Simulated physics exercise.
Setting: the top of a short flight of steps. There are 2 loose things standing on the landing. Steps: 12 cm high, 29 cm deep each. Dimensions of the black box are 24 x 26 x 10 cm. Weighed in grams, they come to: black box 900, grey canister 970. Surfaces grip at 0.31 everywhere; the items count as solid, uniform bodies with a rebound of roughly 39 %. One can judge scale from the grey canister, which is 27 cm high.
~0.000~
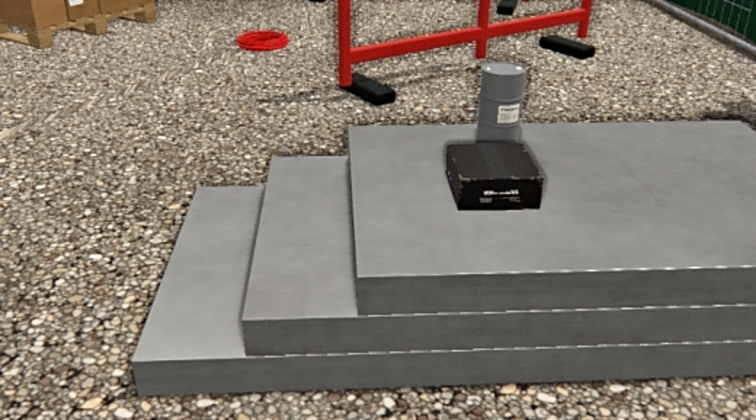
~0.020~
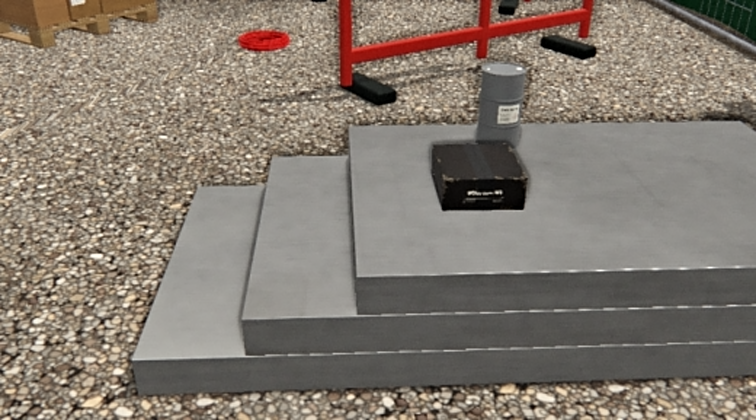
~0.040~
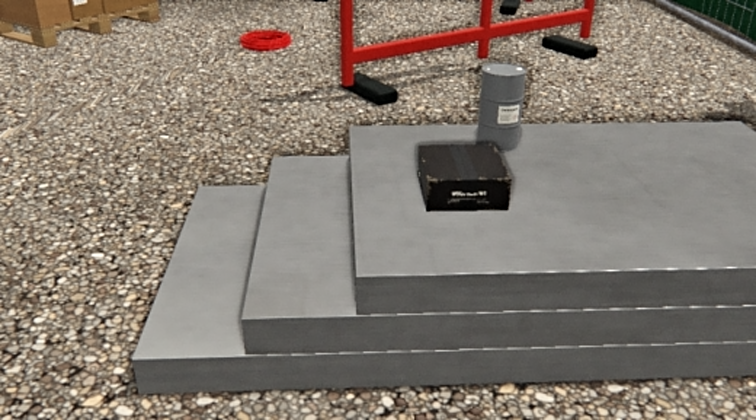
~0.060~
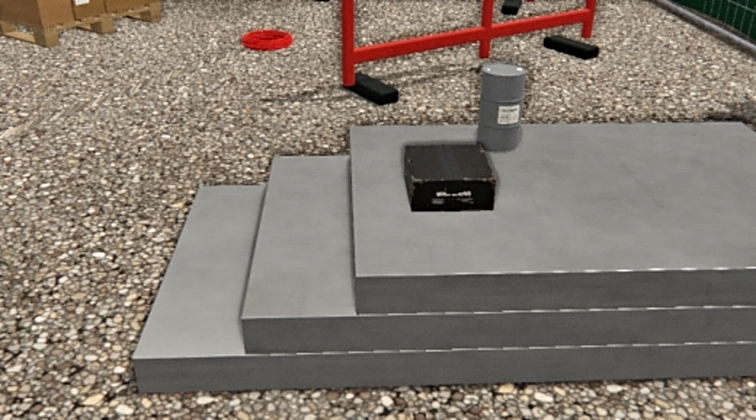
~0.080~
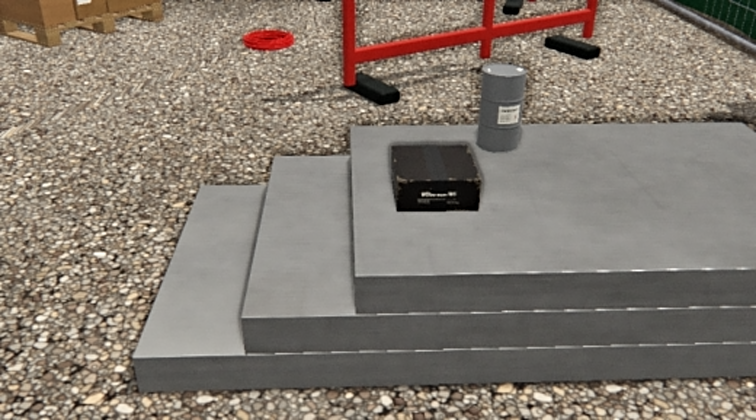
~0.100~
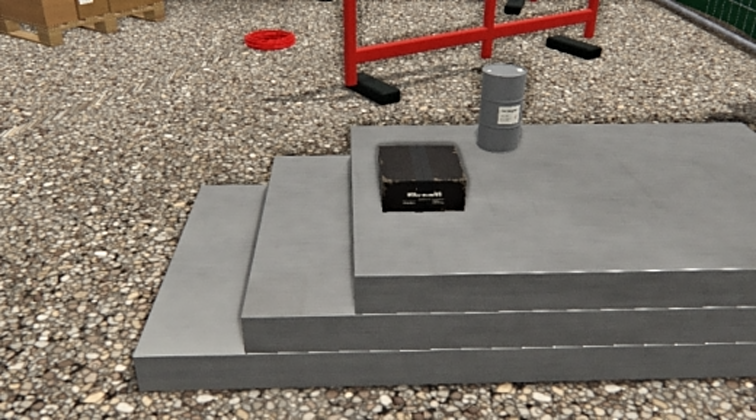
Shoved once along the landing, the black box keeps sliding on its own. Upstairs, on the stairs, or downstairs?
Oh, that one goes right down.
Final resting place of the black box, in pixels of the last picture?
You'll find it at about (85, 283).
Around 0.30 s, 14 cm past the top edge and 2 cm lower; black box near (305, 185).
Around 0.50 s, 47 cm past the top edge and 19 cm lower; black box near (200, 235).
Around 0.80 s, 77 cm past the top edge and 27 cm lower; black box near (108, 259).
Finally (1.5 s), 86 cm past the top edge and 36 cm lower; grey canister still in place (within 12 cm). Final places as that camera would see them, black box near (84, 283).
